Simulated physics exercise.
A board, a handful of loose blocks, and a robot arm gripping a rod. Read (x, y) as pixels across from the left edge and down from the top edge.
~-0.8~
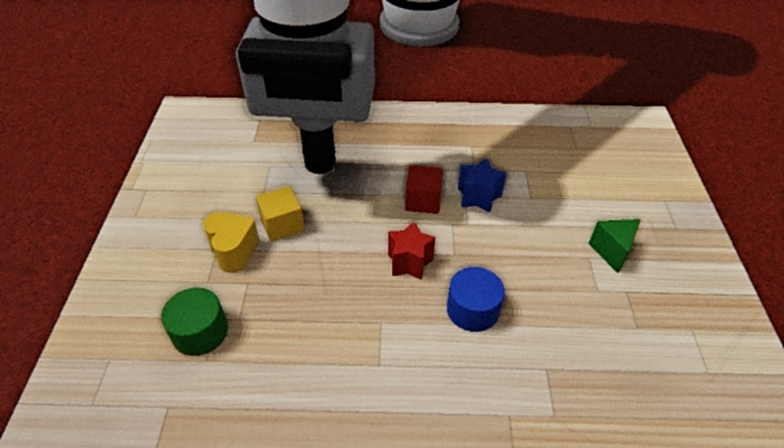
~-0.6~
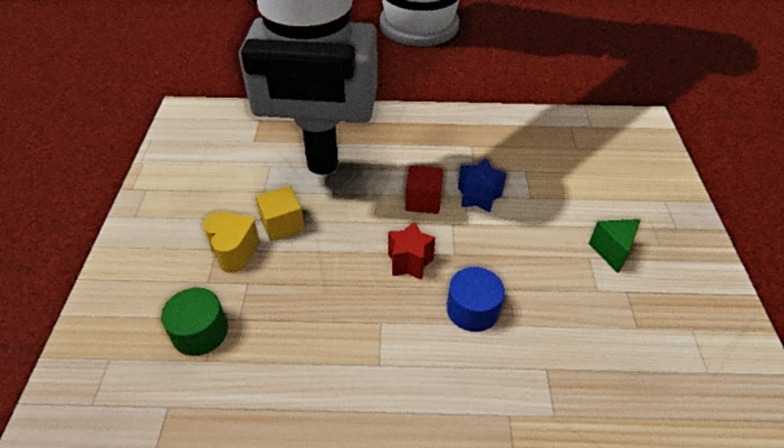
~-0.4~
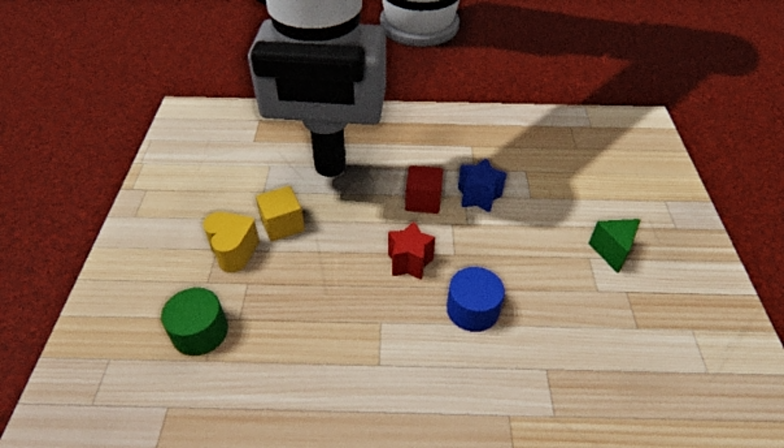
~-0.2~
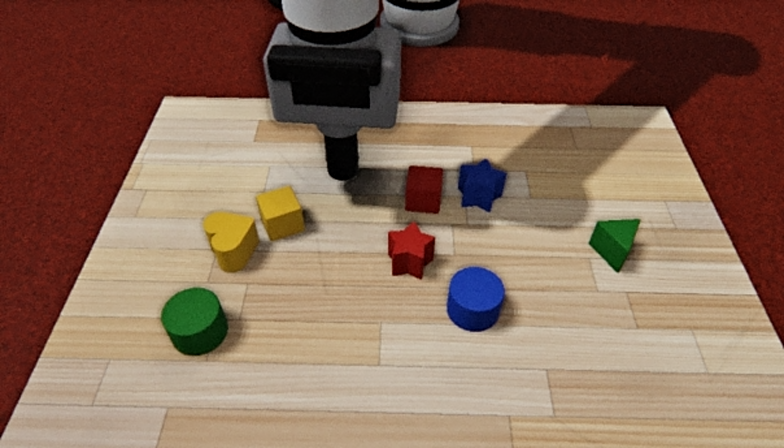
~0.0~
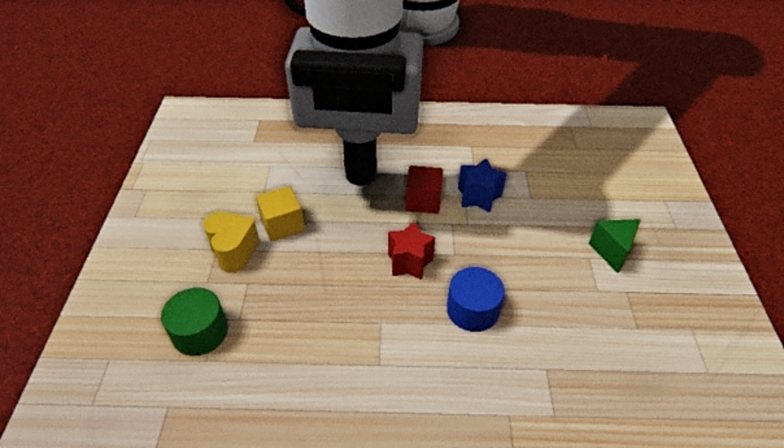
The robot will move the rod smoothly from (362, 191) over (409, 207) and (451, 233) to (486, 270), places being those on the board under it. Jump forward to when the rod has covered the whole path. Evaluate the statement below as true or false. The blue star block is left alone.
False - the claim does not hold.
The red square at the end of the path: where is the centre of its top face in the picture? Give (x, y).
Pixel (472, 188).
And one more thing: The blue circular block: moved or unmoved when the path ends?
By then it is still where it was.
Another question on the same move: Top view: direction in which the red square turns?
Looking from above, the answer is counterclockwise.
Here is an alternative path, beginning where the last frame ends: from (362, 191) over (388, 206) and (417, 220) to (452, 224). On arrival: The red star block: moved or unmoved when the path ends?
It is not moved.
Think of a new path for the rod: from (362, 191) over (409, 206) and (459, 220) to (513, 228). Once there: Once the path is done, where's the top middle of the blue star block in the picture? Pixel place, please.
So, by the moment the path ends, you'll find the top centre of the blue star block at (528, 157).
What follows on the original path. One third of the way, rod at (411, 193); red square at (445, 180), turned 25° anticlockwise.
Two thirds of the way, rod at (453, 219); red square at (472, 188), turned 45° anticlockwise; blue star block at (498, 171), turned 35° anticlockwise.
At the end, rod at (489, 256); red square at (472, 188), turned 45° anticlockwise; blue circular block in place; blue star block at (498, 171), turned 35° anticlockwise.
